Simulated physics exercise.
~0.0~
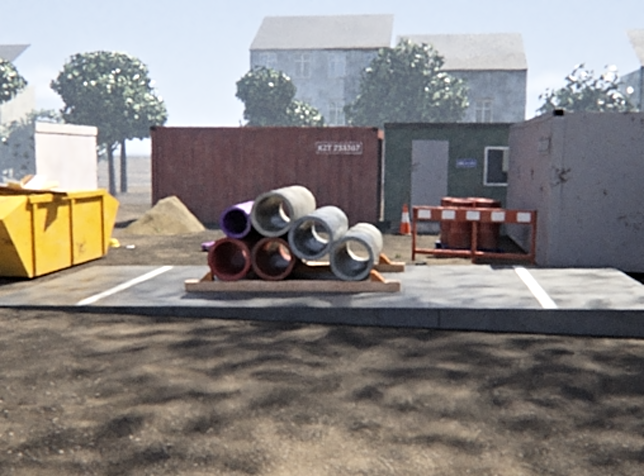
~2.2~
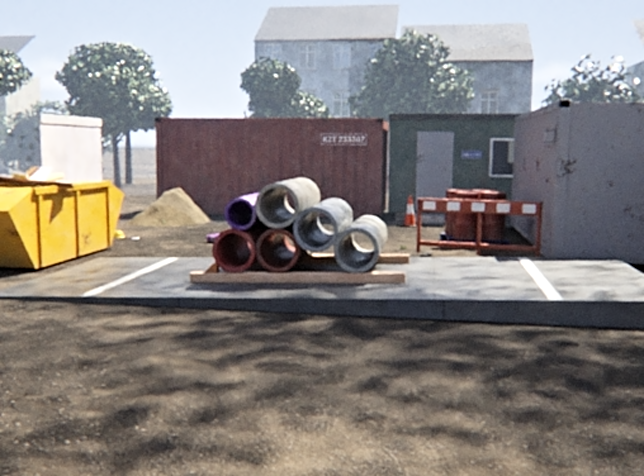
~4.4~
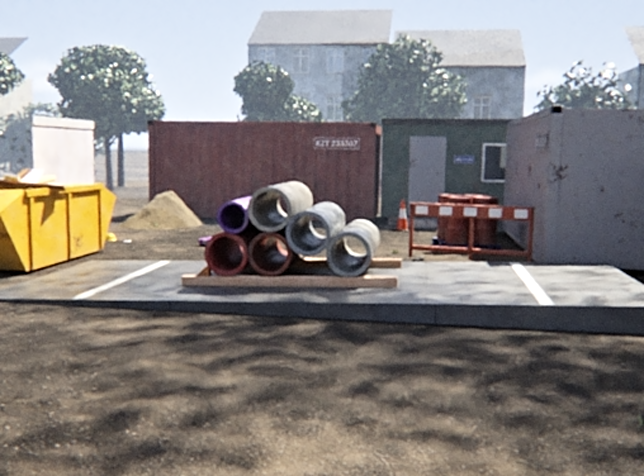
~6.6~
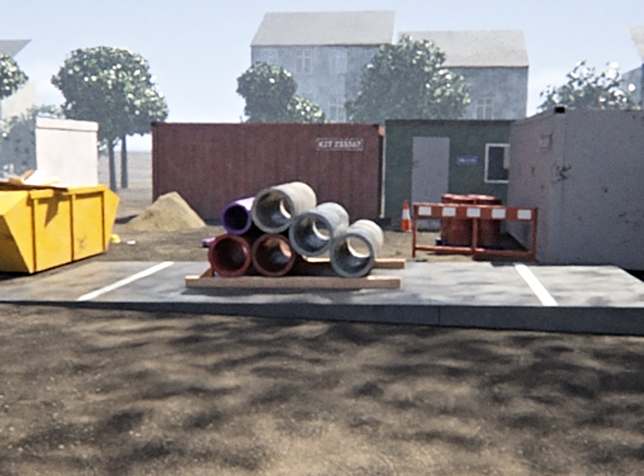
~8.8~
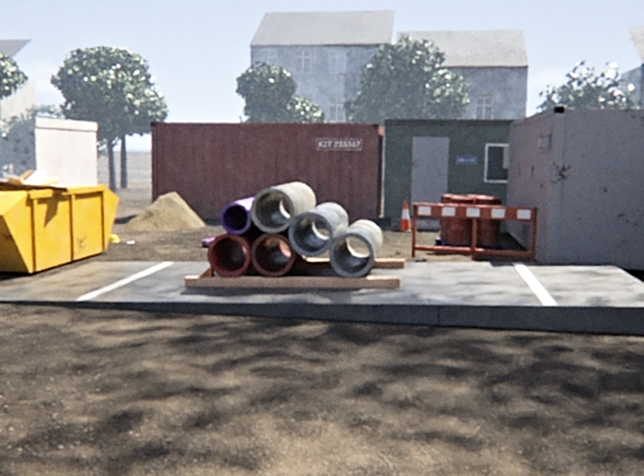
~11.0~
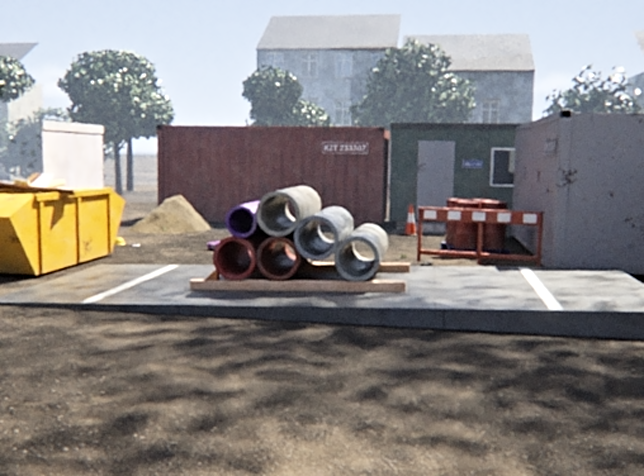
In the video, a stack of concrete pipes, one red and one purple among plain grey and reddish ones, rests on timber bearers between two white lines on a concrete pad. The view sways slightly, but the pipes stay still and none crosses either line.
